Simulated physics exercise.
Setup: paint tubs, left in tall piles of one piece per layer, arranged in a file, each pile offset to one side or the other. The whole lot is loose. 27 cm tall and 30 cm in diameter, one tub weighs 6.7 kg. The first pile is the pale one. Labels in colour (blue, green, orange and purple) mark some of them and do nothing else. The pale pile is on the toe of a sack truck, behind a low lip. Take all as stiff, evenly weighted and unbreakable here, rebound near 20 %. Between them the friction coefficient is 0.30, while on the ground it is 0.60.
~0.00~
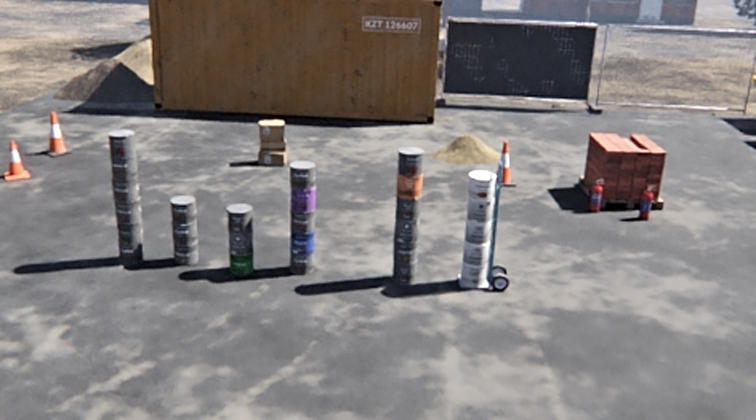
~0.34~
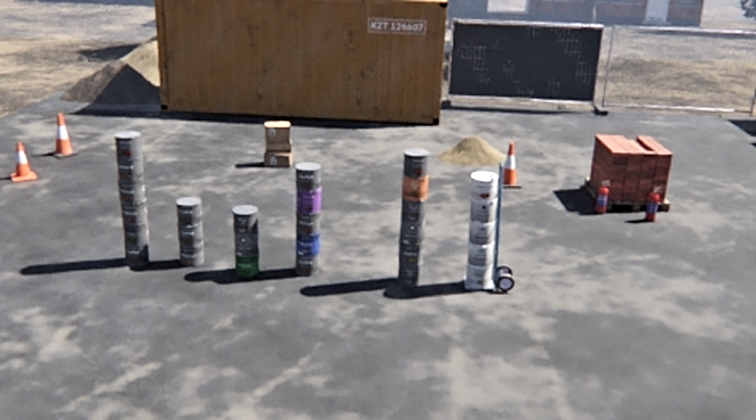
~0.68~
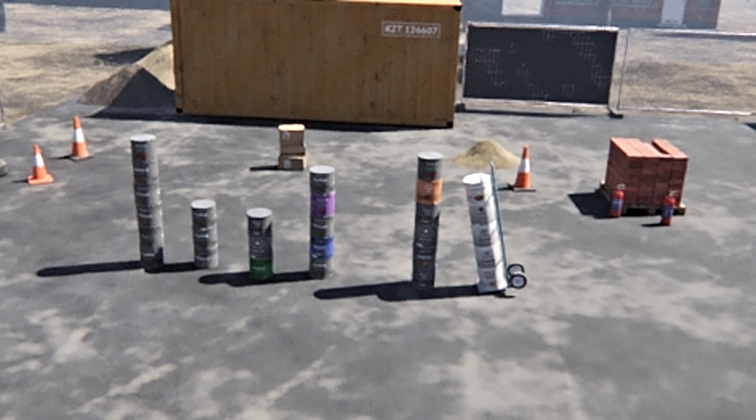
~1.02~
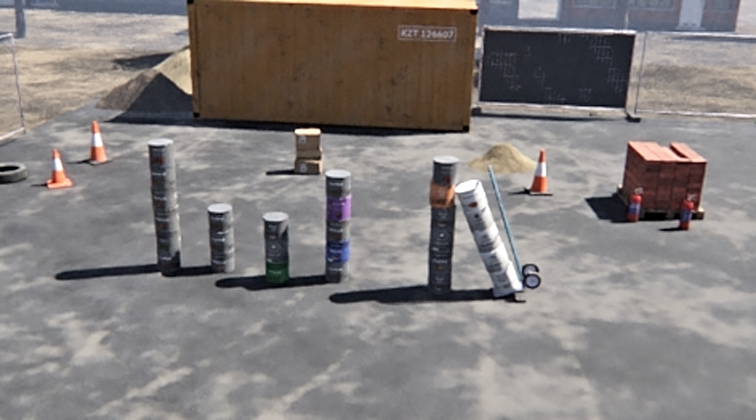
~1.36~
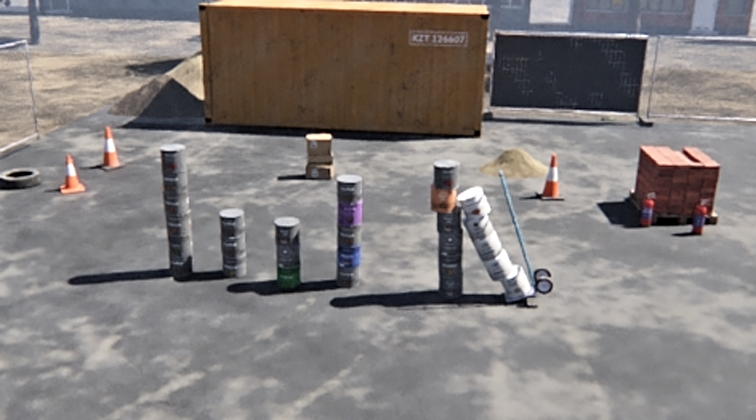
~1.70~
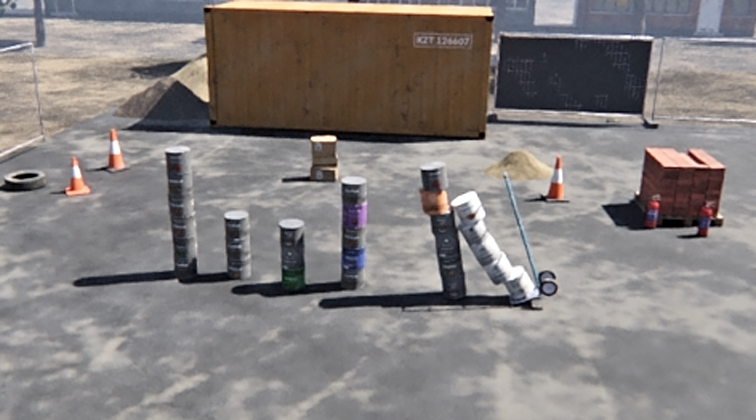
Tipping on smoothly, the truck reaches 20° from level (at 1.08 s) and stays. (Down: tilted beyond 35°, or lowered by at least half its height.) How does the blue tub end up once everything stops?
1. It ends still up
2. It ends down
2.
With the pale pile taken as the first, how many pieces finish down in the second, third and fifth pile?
Counting pieces, the second pile has 6, the third 4 and the fifth 0.
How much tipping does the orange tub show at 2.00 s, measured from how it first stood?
My estimate is close to 25°.
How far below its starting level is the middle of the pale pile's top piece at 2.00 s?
Drop so far: Roughly 30 cm.
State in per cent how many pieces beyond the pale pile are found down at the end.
About 45% of them.
Around 2.00 s, 5 of the pale pile down; none of the 23 other tubs down, 6 disturbed; blue tub unmoved; orange tub tipped 24°, 8 cm lower.
Around 2.30 s, 5 of the pale pile down; 6 of the 23 other tubs down; blue tub unmoved; orange tub tipped 39°, 38 cm lower.
Around 2.68 s, 5 of the pale pile down; 6 of the 23 other tubs down; blue tub tipped 27°; orange tub tipped 73°, 1.00 m lower.
Around 3.08 s, 5 of the pale pile down; 10 of the 23 other tubs down; blue tub on its side; purple tub on its side.
Finally (3.3 s), 5 of the pale pile down; 10 of the 23 other tubs down; blue tub on its side; purple tub upside down; orange tub on its side. Seen by the last camera, middles, blue tub near (327, 265), purple tub near (269, 245).
